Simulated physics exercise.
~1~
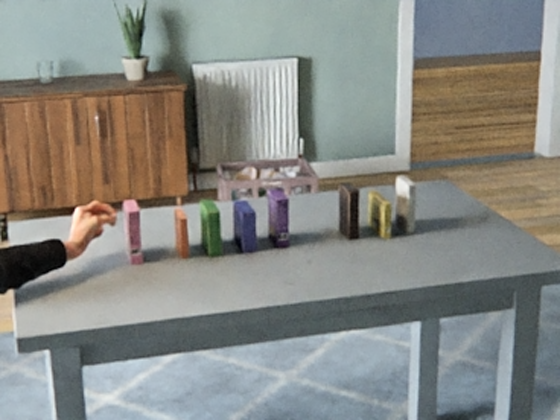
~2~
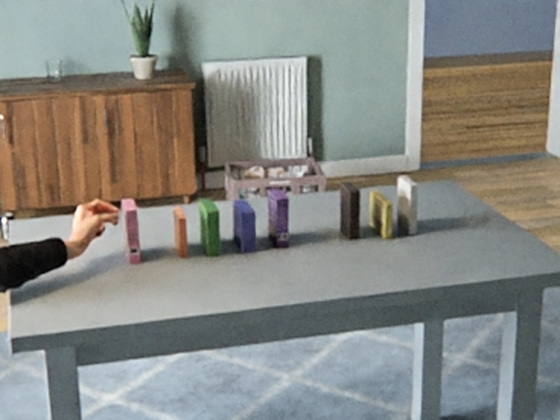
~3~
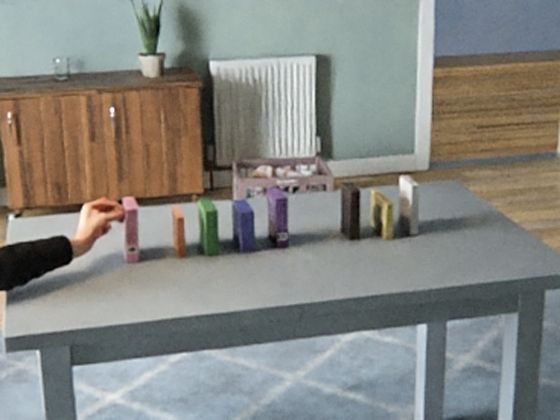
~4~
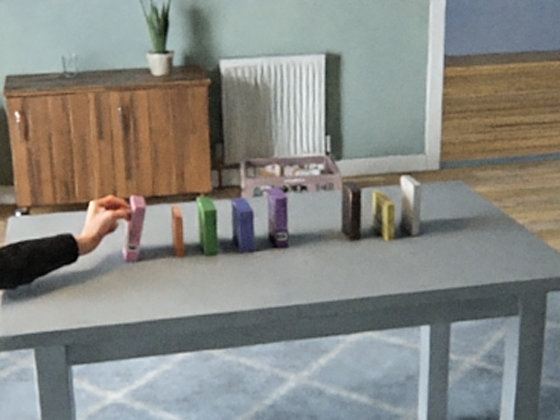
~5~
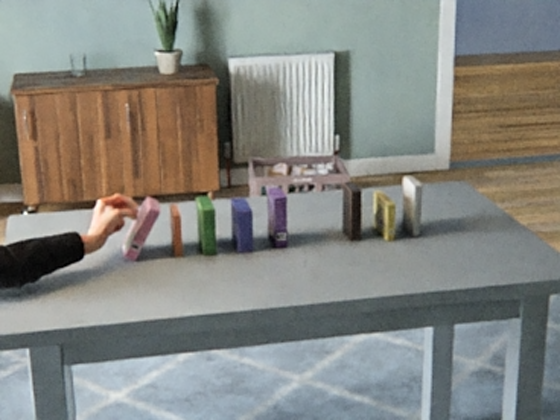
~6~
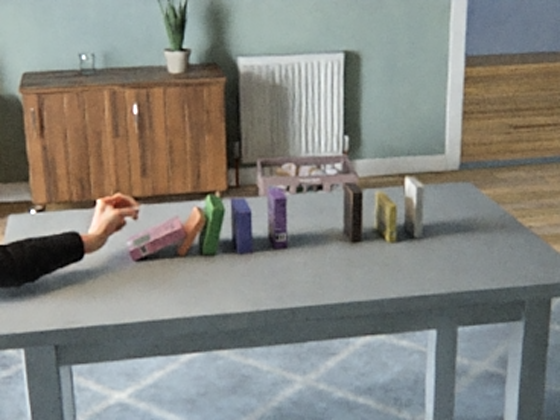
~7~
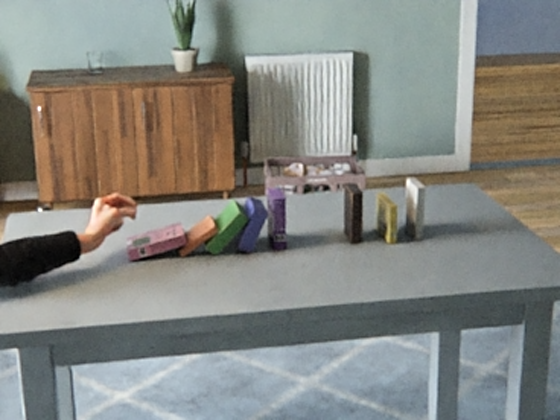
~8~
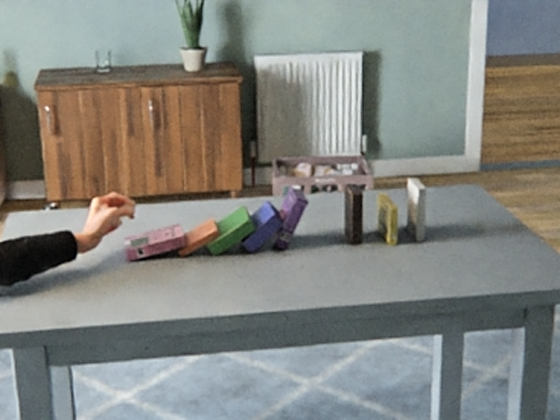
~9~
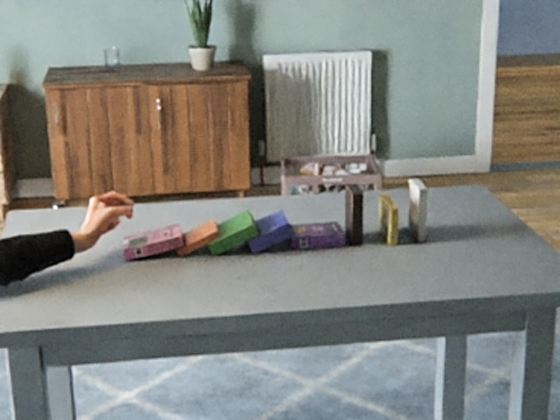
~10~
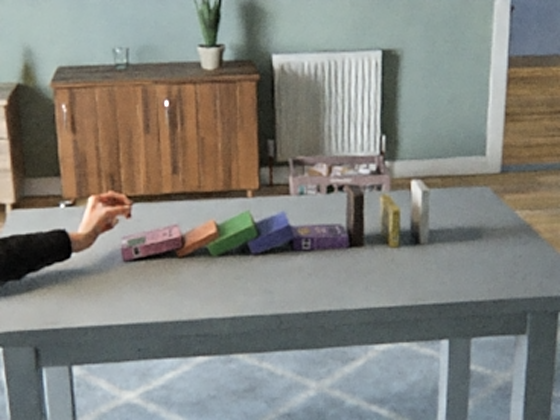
A hand tips the pink box, toppling five in a row while three stay upright.
